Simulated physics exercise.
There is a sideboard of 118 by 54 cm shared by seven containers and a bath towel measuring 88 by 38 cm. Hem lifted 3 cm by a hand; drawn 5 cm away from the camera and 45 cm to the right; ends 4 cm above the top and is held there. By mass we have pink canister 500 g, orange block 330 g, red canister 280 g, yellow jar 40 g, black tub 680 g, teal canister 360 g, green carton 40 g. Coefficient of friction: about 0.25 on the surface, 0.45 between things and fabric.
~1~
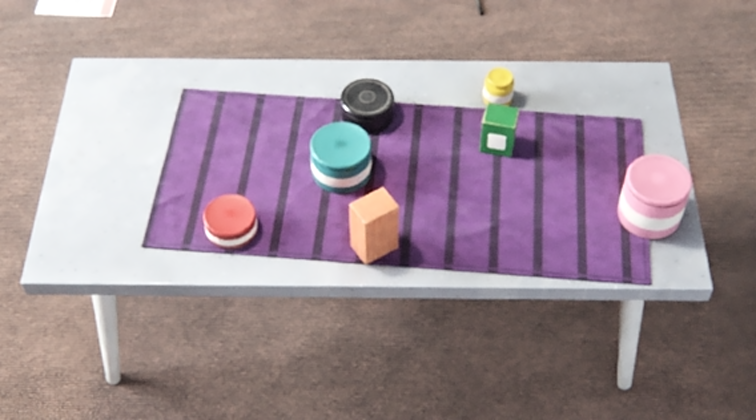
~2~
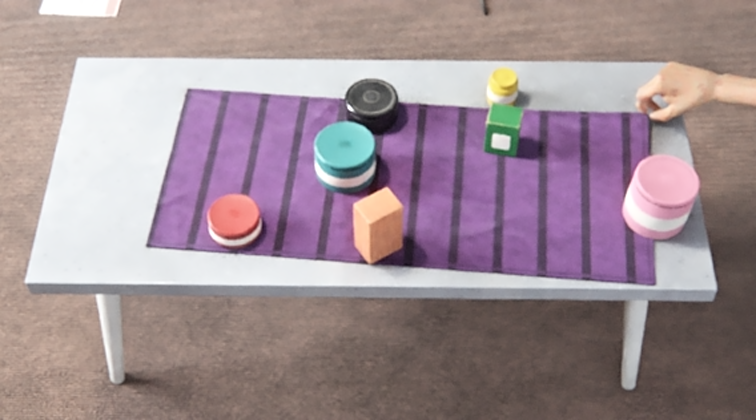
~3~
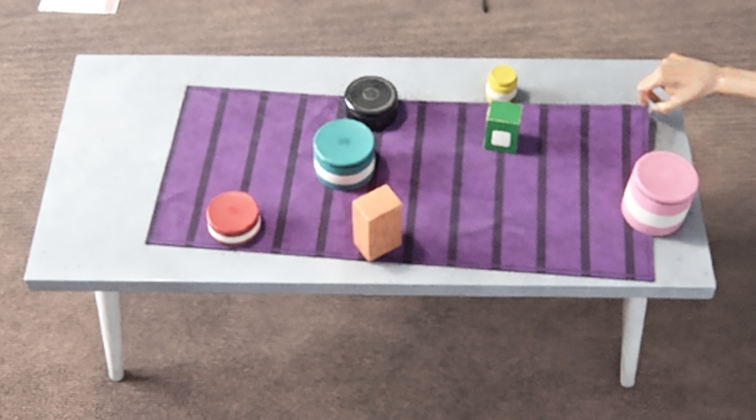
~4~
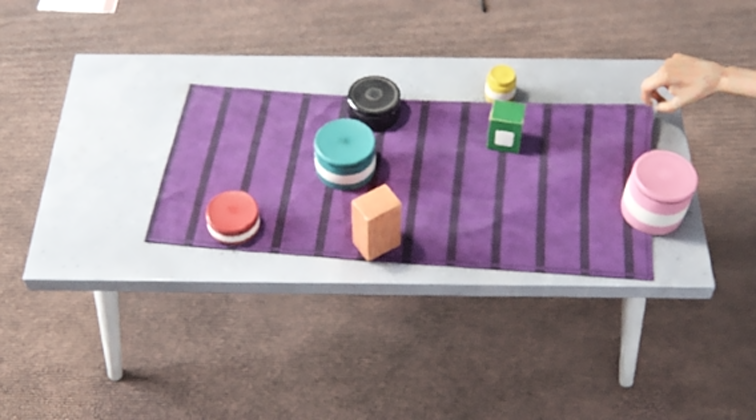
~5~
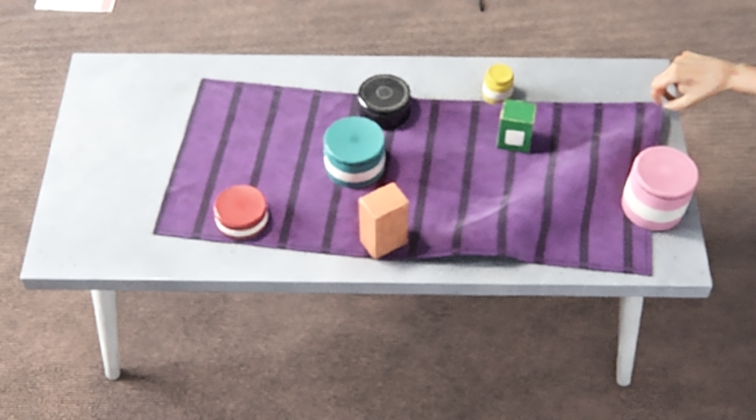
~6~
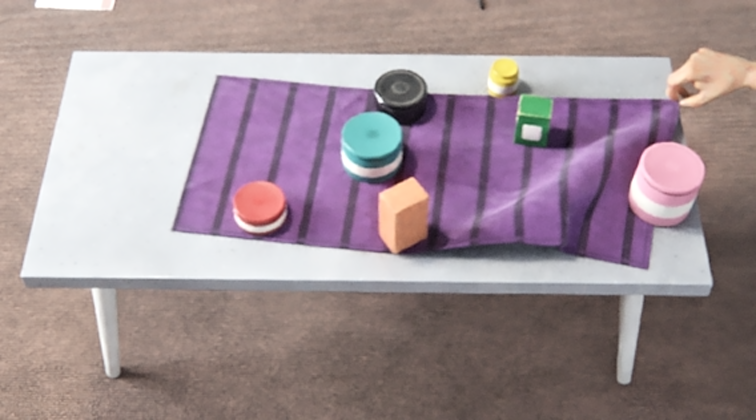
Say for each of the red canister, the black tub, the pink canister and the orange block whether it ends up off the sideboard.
Red canister - no; black tub - no; pink canister - yes, off; orange block - no.
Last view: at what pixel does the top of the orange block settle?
(636, 167).
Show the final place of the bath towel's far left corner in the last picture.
Around pixel (420, 57).
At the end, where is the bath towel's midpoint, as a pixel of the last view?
Its centre lands at about (642, 147).
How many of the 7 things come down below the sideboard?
It adds up to 2.
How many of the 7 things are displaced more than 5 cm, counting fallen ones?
That gives 7.
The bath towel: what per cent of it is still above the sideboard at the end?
Near 60 in a hundred.
Next, 95 % of the bath towel is still over the top; black tub 18 cm off its start, red canister 17 cm off its start, orange block 17 cm off its start.
Then, 75 % of the bath towel is still over the top; black tub 31 cm off its start, red canister 30 cm off its start, orange block 30 cm off its start.
After that, 65 % of the bath towel is still over the top; black tub 42 cm off its start at (588, 66), red canister 41 cm off its start at (457, 172), orange block 40 cm off its start at (609, 169).
Later, 60 % of the bath towel is still over the top; black tub 46 cm off its start, red canister 45 cm off its start, orange block 45 cm off its start.
At the end, 60 % of the bath towel is still over the top; black tub 46 cm off its start at (609, 64), orange block 45 cm off its start at (636, 167), red canister 45 cm off its start at (480, 170), pink canister over the edge.
